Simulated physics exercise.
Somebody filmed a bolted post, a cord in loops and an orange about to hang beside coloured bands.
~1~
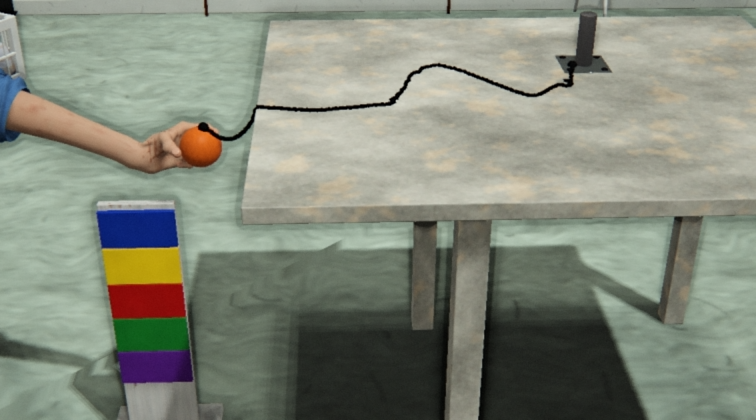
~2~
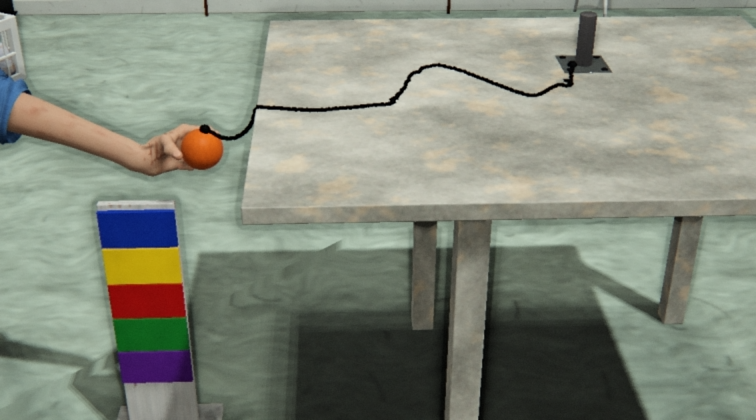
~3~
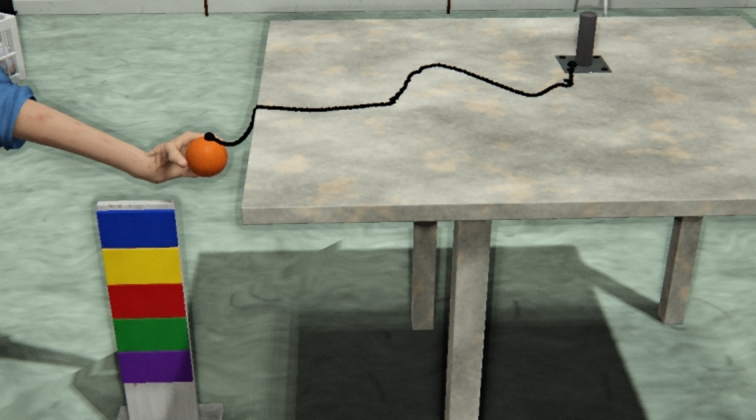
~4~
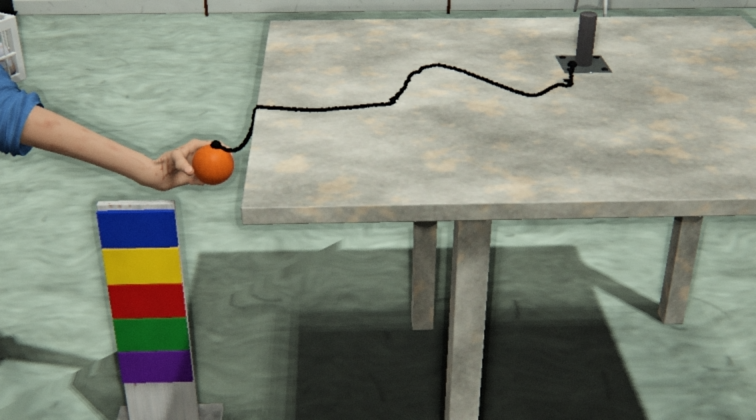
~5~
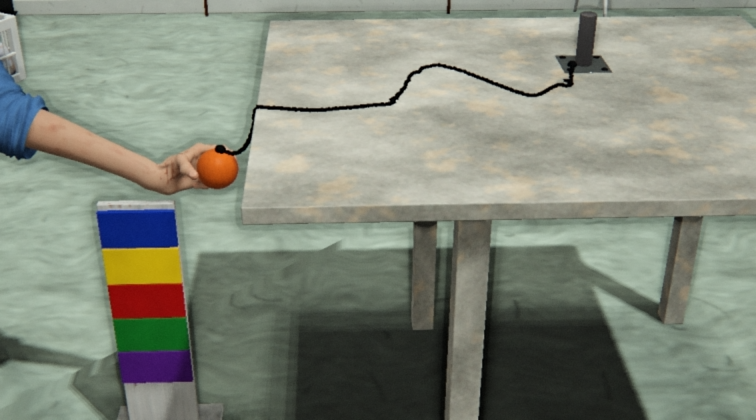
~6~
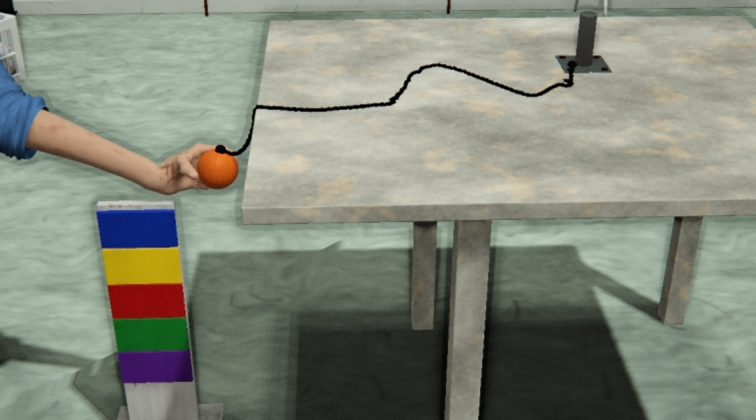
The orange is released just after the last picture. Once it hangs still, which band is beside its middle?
Its centre hangs level with the green band.
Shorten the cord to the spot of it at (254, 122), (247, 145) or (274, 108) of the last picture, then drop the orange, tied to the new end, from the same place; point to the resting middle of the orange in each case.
In that order: (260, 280), (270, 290) and (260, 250).
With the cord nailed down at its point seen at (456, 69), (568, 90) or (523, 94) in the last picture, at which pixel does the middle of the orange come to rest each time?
The places are (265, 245), (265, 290) and (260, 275).
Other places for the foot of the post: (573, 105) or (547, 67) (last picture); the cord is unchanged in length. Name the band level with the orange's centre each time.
In that order: Purple; purple.
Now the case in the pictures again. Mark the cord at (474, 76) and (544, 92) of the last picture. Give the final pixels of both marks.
Near (388, 84) and (473, 74).
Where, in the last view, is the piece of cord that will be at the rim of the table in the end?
Near (402, 90).
A little later, orange near (270, 298); level with red.
Next, orange near (277, 320); level with green.
When it is over, orange near (274, 324); level with green. Its middle rests at the green band.
